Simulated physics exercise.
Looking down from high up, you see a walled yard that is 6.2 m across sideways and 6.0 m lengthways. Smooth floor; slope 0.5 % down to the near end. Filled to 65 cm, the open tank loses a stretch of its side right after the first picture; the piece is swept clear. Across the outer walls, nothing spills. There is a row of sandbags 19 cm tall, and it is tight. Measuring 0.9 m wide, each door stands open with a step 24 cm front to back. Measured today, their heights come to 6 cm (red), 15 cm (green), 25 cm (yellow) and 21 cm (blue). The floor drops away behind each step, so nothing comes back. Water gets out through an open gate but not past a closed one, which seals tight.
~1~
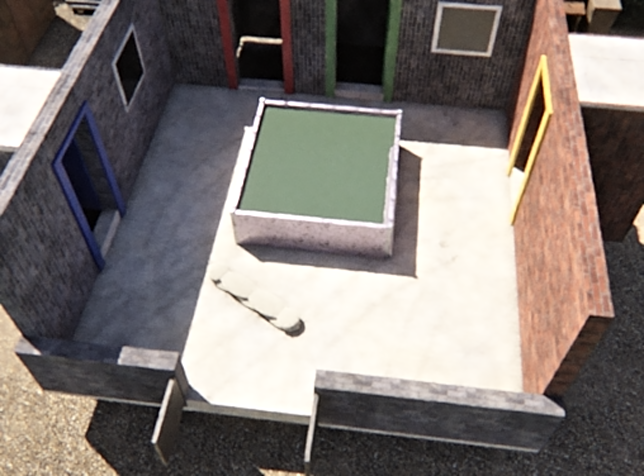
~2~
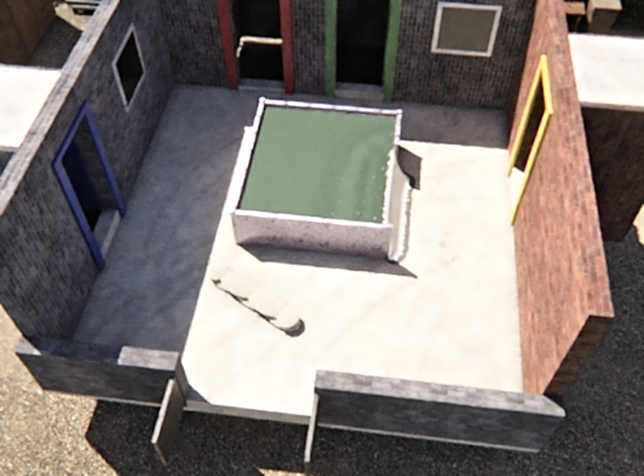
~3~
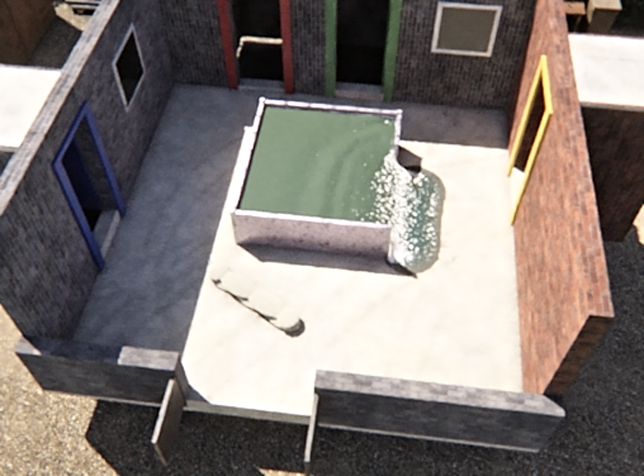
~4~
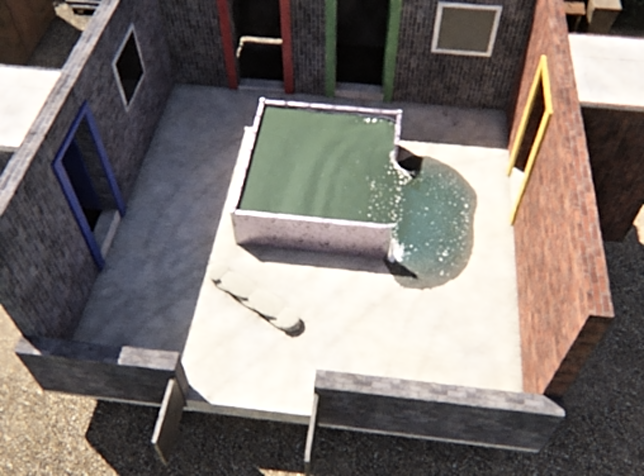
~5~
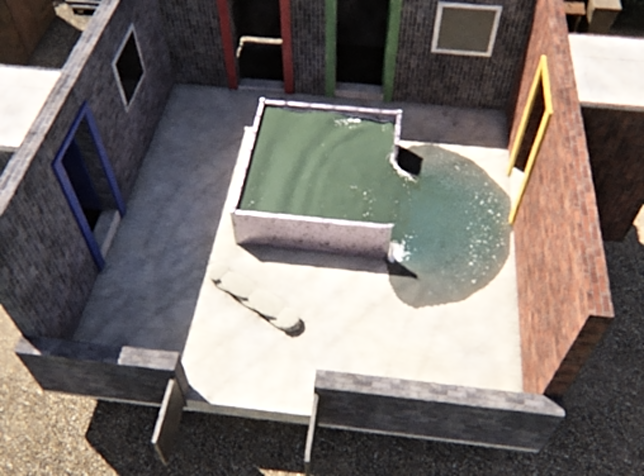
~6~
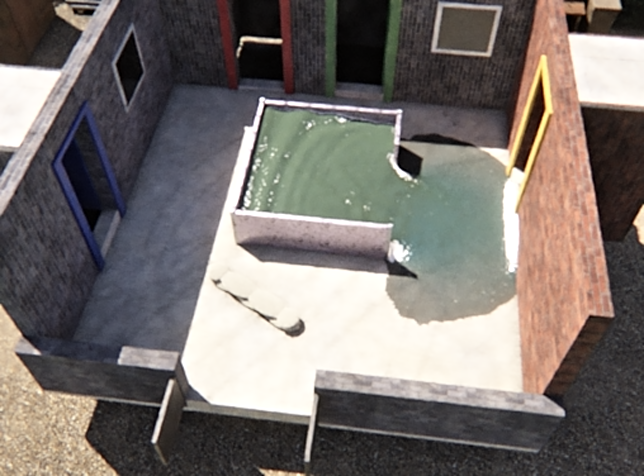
A walled yard of grey and reddish brick with a pale smooth floor is seen from high above, looking down. A raised open tank of green water stands near the middle, with a blue-framed doorway at left, red and green ones behind, and a yellow one at right. The tank's right side breaks open, and water pours out, spreading rightward across the floor in a widening rounded pool that reaches the yellow doorway, while the camera stays still.
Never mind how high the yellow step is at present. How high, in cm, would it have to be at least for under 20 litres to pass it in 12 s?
At least about 34 cm.
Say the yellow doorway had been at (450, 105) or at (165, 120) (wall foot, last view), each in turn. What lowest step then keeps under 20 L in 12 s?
About 20 cm for the first and 14.5 cm for the second.
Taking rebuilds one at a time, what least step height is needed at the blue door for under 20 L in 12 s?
At blue, about 10.5 cm.
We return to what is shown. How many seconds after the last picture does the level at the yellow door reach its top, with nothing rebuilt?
Around 1.0 s, give or take.
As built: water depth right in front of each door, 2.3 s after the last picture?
Red door 0 cm, green door 6 cm, yellow door 28 cm, blue door 0 cm.
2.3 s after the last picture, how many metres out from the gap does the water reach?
The front is some 3.8 m out.
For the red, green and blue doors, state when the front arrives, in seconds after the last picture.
For red it's 2.8 s, for green 2.0 s, and for blue 4.0 s.
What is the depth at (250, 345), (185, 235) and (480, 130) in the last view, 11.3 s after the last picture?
Depth: About 9, 13, 6 cm.
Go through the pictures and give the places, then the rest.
In the first picture, the open tank at (321, 163) is whole and still, 65 cm deep; the yellow door at (526, 153) is dry.
In the second picture, the front is at (404, 250), 0.3 m from the gap at (389, 203); 0.4 m2 of floor is wet, 65 cm left at the back.
In the third picture, the front is at (441, 198), 0.8 m from the gap at (389, 205); 1.4 m2 of floor is wet, 65 cm left at the back.
In the fourth picture, the gap is at (389, 206), the front 1.3 m out at (470, 212); the back of the open tank holds 65 cm.
In the fifth picture, the front is at (508, 218), 1.9 m from the gap at (389, 206); 4.5 m2 of floor is wet, 64 cm left at the back.
In the sixth picture, the front is at (523, 206), 2.1 m from the gap at (389, 206); 5.7 m2 of floor is wet, 58 cm left at the back; water is at the yellow door at (526, 153).
Then, 0.7 s after the last picture water covers 20 % of the floor, deepest (46 cm) near (498, 244); 36 cm at the yellow door, 21 litres in over its 25 cm step.
Then, 2.3 s after the last picture water covers 45 % of the floor, deepest (42 cm) near (519, 409); 28 cm at the yellow door, 91 litres in over its 25 cm step.
Then, 11.3 s after the last picture water covers 95 % of the floor, deepest (14 cm) near (116, 233); 6 cm at the yellow door, 96 litres in over its 25 cm step.
At the yellow door as built, the water peaked near 37 cm, 0.9 s after the last picture.
Run again over the same 12 s with other heights there, 60 litres in over 28.5 cm, 5 litres over 38.5 cm. The limit of 20 litres is kept from about 34 cm up.
